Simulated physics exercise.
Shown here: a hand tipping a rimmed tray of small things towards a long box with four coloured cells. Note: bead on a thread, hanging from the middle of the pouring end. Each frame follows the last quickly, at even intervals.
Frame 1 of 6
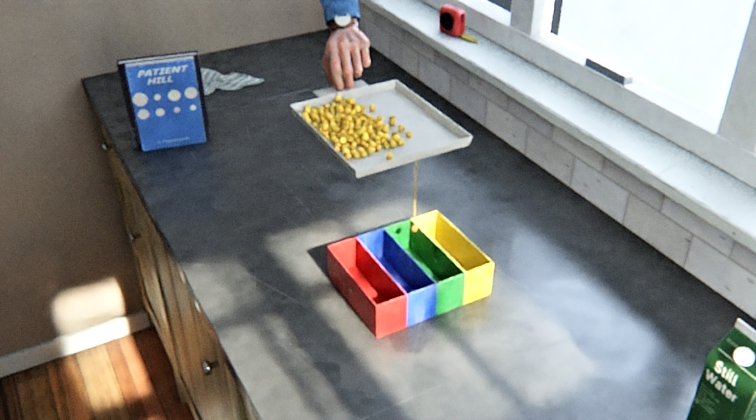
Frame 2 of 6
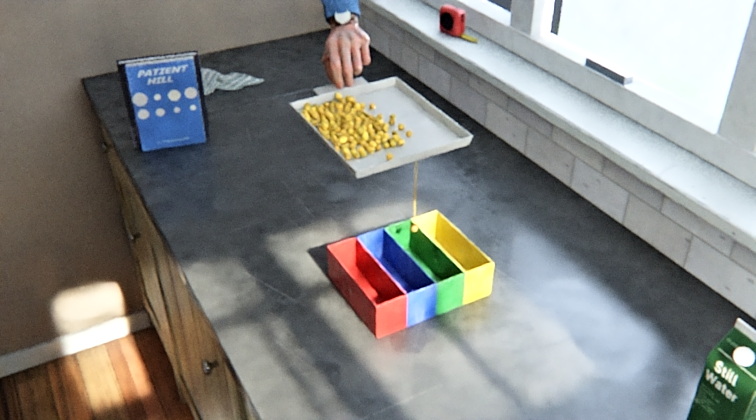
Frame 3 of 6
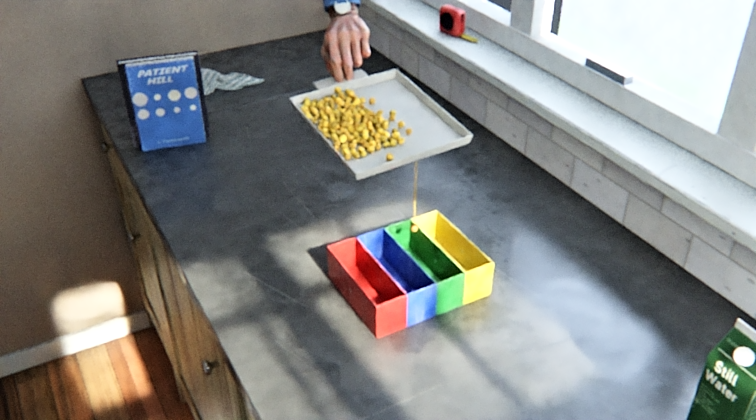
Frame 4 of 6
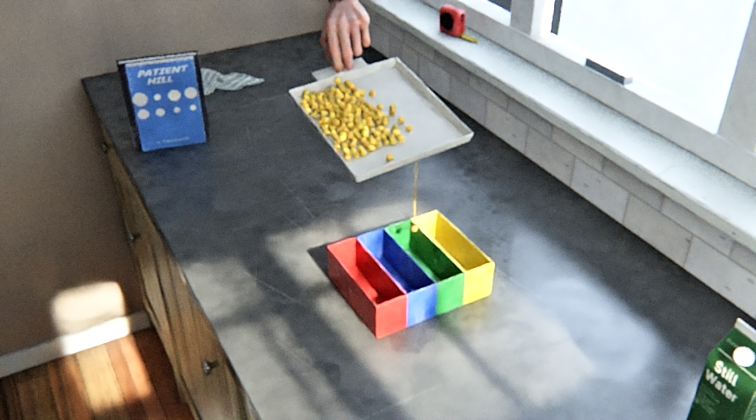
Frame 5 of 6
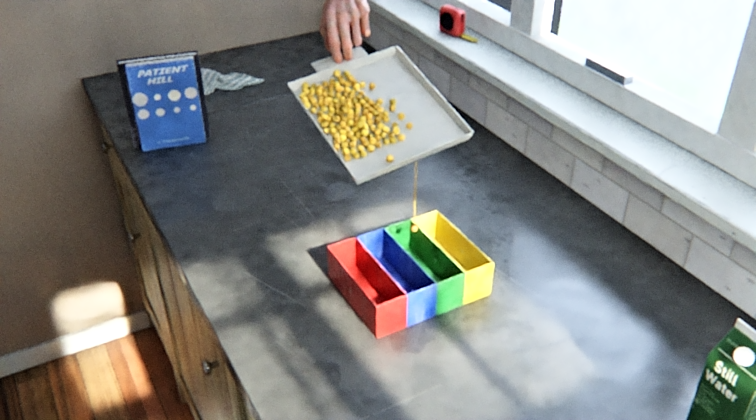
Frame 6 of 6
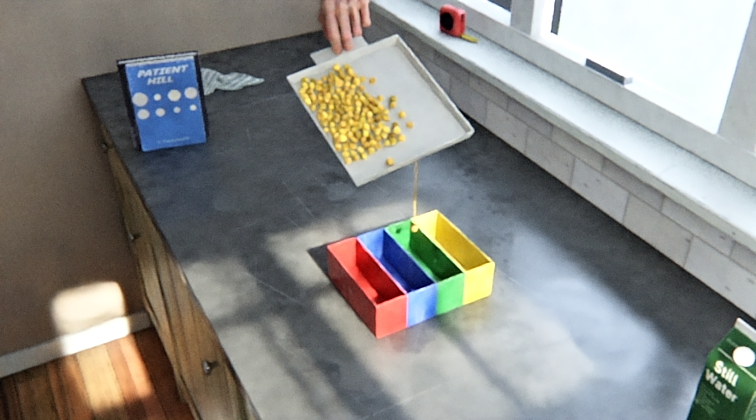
On a dark kitchen counter, a hand gradually tilting a pale tray of small yellow pieces above a box with four coloured cells.
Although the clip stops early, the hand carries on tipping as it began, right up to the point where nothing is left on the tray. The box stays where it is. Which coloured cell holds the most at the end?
The red cell holds the most.
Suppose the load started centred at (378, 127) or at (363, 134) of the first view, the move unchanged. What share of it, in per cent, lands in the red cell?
Roughly 50 and 50 percent, in that order.
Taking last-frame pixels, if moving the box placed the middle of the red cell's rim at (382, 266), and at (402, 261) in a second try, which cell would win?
In the first case it's that red cell, in the second it's that red cell.
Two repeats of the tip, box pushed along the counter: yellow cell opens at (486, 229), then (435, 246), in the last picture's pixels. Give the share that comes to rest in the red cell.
In order: 20 percent and 20 percent.
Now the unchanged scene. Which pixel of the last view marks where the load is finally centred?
Centre at rest, last view: Approx. (375, 290).
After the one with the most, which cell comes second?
Rank 2: The cell in blue.
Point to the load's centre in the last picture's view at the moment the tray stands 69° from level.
In the last view, the load is centred near (362, 141).
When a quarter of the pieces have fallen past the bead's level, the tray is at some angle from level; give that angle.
110° or so.
Soon after the last picture, tray tipped steeply; nearly all on the tray; a stray few in the red cell; a stray few falling or outside the box.
A little later, tray tipped past a quarter turn; a small part on the tray; about a quarter in the red cell; about a quarter in the blue cell; a stray few in the green cell; about a third falling or outside the box.
Later still, tray tipped past a quarter turn; about half in the red cell; about a third in the blue cell; a stray few in the green cell; a small part falling or outside the box.
At rest, tray tipped past a quarter turn; about half in the red cell; about a third in the blue cell; a stray few in the green cell; none in the yellow cell; a small part outside the box.
